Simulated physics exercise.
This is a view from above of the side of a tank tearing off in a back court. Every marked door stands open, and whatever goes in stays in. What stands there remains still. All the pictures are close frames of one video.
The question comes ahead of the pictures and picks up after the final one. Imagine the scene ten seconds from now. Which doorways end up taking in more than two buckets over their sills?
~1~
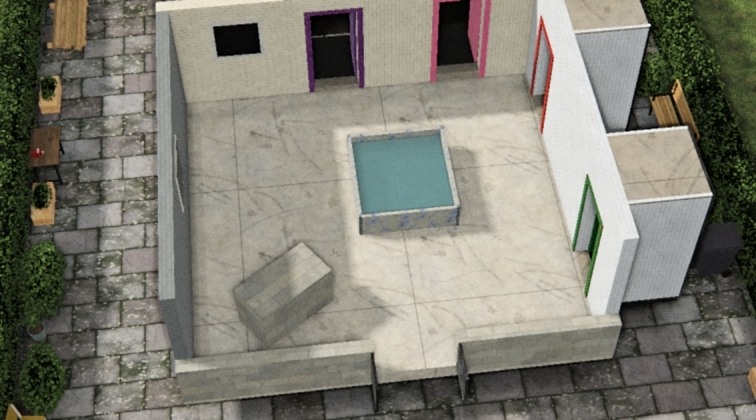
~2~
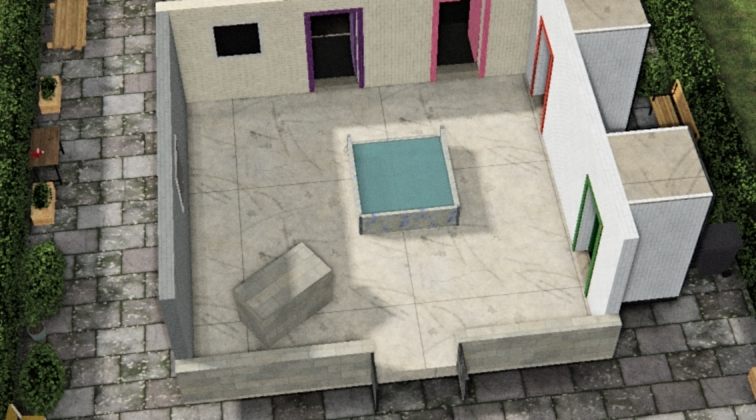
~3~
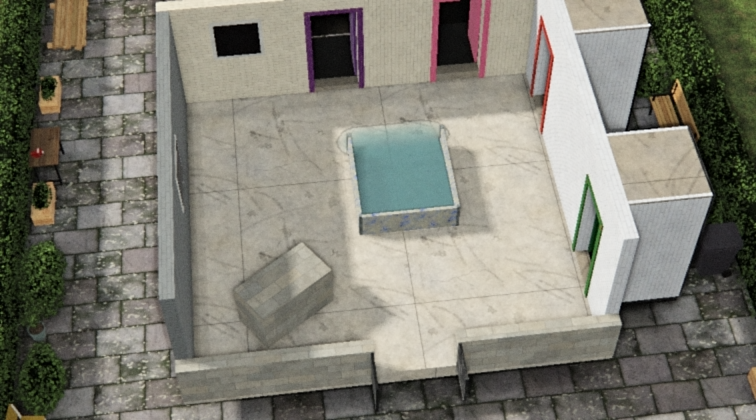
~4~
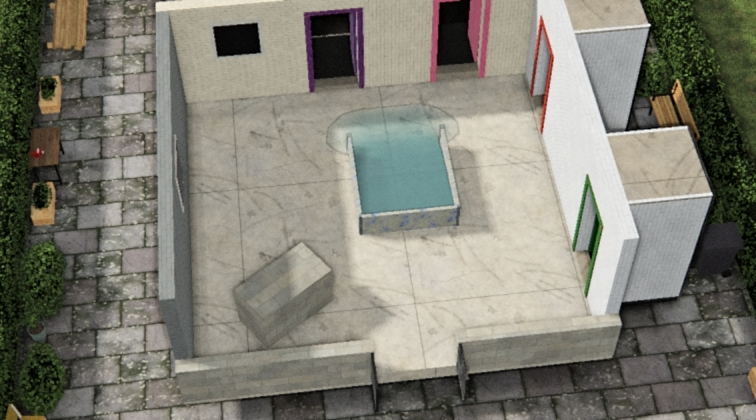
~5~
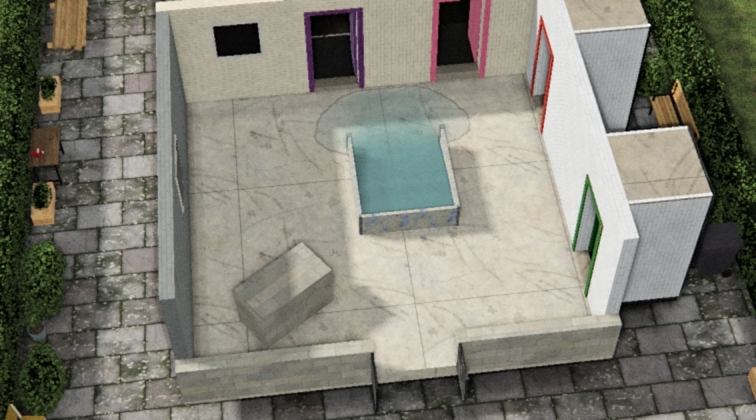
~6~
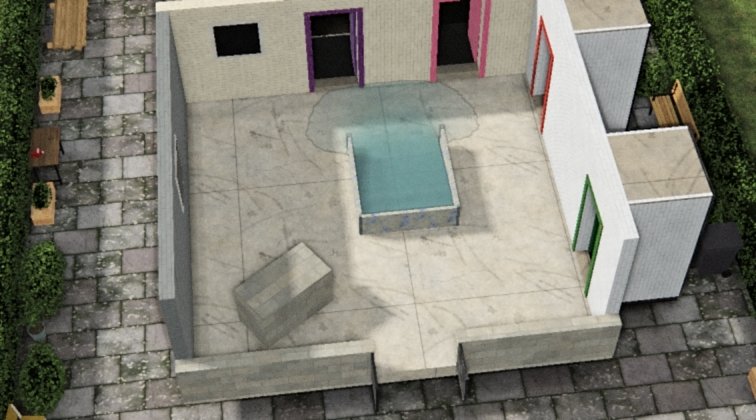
The purple door takes in more than two, the green door takes in two or fewer, the red door takes in more than two, the pink door takes in two or fewer.
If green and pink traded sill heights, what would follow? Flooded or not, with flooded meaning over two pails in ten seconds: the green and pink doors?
Result: Green door remains below the limit; pink door crosses the threshold.
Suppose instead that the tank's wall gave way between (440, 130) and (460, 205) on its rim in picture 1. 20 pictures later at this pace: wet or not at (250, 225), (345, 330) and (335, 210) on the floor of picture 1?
Taking the points in order: Unwetted, unwetted and unwetted.
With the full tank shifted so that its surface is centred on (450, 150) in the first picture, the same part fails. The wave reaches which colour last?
The door marked green.
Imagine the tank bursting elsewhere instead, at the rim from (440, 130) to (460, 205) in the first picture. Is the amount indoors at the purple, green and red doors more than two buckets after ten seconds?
Purple stays within the limit, green exceeds the limit, red exceeds the limit.
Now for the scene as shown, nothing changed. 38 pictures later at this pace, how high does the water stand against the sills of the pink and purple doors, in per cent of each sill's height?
In order: Roughly 40 % and 50 %.
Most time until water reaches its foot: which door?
That is the green-painted one.
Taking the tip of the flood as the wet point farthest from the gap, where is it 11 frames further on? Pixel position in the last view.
Pixel estimate: (214, 101).
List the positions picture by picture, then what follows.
In the first frame, still water in the water tank at (402, 173).
In the second frame, the front is at a hidden place, out from the gap on the water tank's far side.
In the third frame, water pours out on the water tank's far side and has run to (341, 140).
In the fourth frame, the front is at (341, 120), out from the gap on the water tank's far side.
In the fifth frame, water pours out on the water tank's far side and has run to (417, 89).
In the sixth frame, the front is at (433, 81), out from the gap on the water tank's far side.
A moment on, water covers 15 % of the floor; the purple door under two buckets in, the green door not reached, the red door not reached, the pink door wet at the sill, nothing in.
Next, water covers 20 % of the floor; the purple door over two buckets in, the green door not reached, the red door not reached, the pink door wet at the sill, nothing in.
Then, water covers 35 % of the floor; the purple door far over two buckets in, the green door not reached, the red door over two buckets in, the pink door wet at the sill, nothing in.
Later, water covers 65 % of the floor; the purple door far over two buckets in, the green door wet at the sill, nothing in, the red door over two buckets in, the pink door under two buckets in.
In the end, water covers 90 % of the floor; the purple door far over two buckets in, the green door wet at the sill, nothing in, the red door over two buckets in, the pink door under two buckets in.
